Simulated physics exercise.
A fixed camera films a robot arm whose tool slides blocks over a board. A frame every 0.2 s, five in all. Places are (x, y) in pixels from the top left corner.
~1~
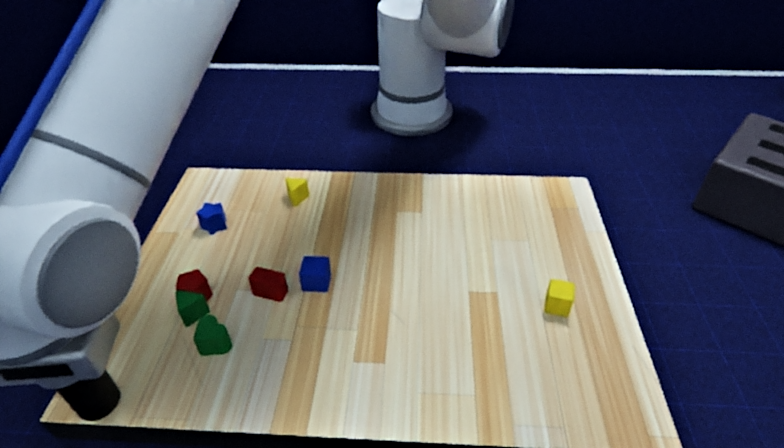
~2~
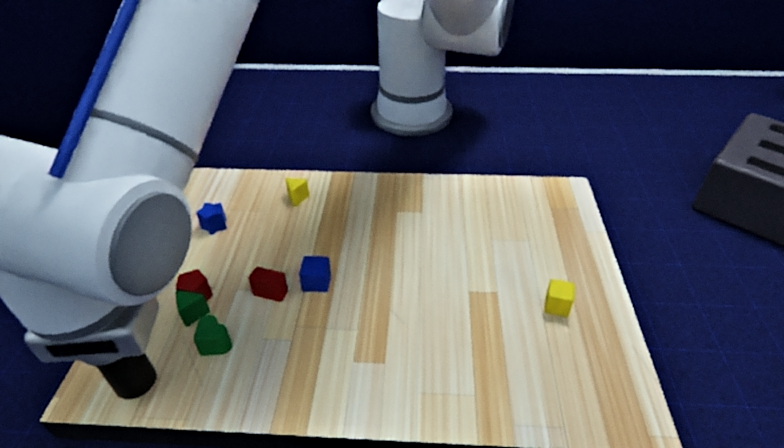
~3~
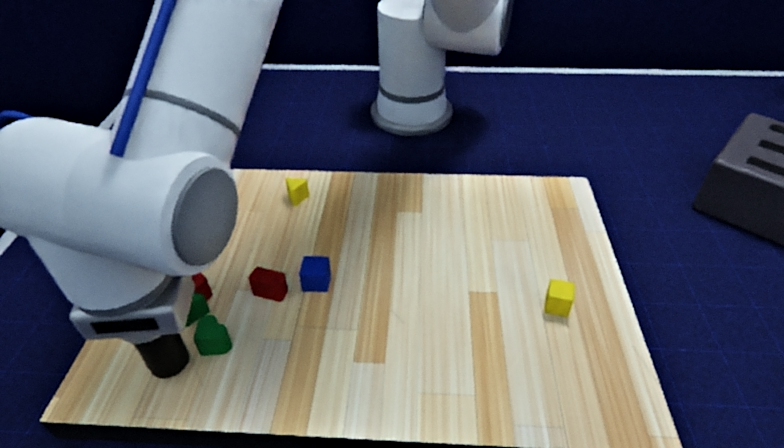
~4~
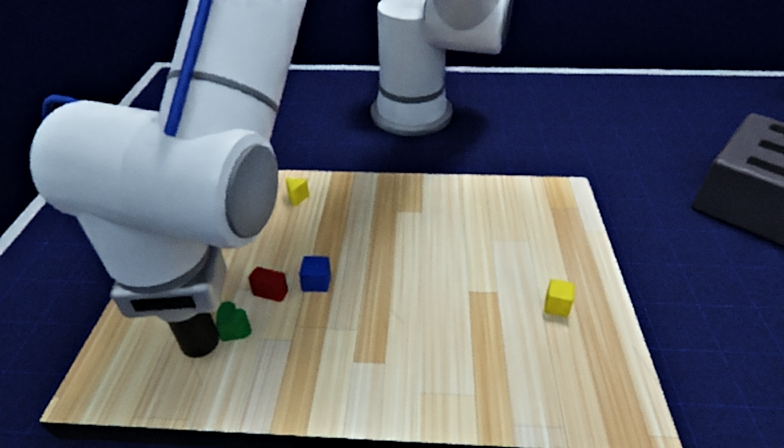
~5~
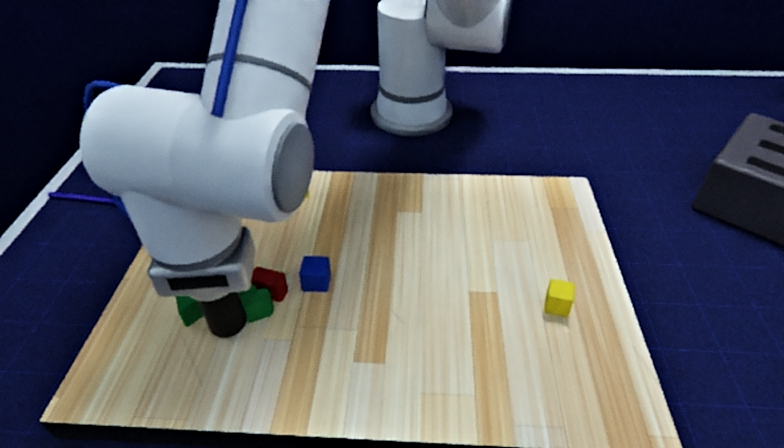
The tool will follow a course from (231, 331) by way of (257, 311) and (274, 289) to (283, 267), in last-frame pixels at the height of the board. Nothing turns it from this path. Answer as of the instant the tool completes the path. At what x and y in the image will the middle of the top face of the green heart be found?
Pixel (299, 235).
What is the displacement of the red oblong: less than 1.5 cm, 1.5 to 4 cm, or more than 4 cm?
Result: Over 4 cm.
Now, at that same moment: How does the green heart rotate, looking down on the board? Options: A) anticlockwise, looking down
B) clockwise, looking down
A - anticlockwise, looking down.
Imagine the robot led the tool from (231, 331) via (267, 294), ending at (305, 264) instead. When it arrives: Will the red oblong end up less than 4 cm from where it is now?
Short answer: No.
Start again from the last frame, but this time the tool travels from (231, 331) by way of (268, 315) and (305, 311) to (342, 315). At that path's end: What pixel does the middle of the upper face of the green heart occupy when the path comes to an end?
It comes to (289, 272).
The first path, step by step. One third of the way, tool at (255, 303); green heart at (274, 276), turned 30° anticlockwise; red oblong at (276, 261), turned 25° anticlockwise.
Two thirds of the way, tool at (272, 281); green heart at (290, 254), turned 35° anticlockwise; red oblong at (287, 241), turned 35° anticlockwise.
At the end, tool at (281, 259); green heart at (299, 235), turned 30° anticlockwise; red oblong at (297, 223), turned 25° anticlockwise; blue square not moved.
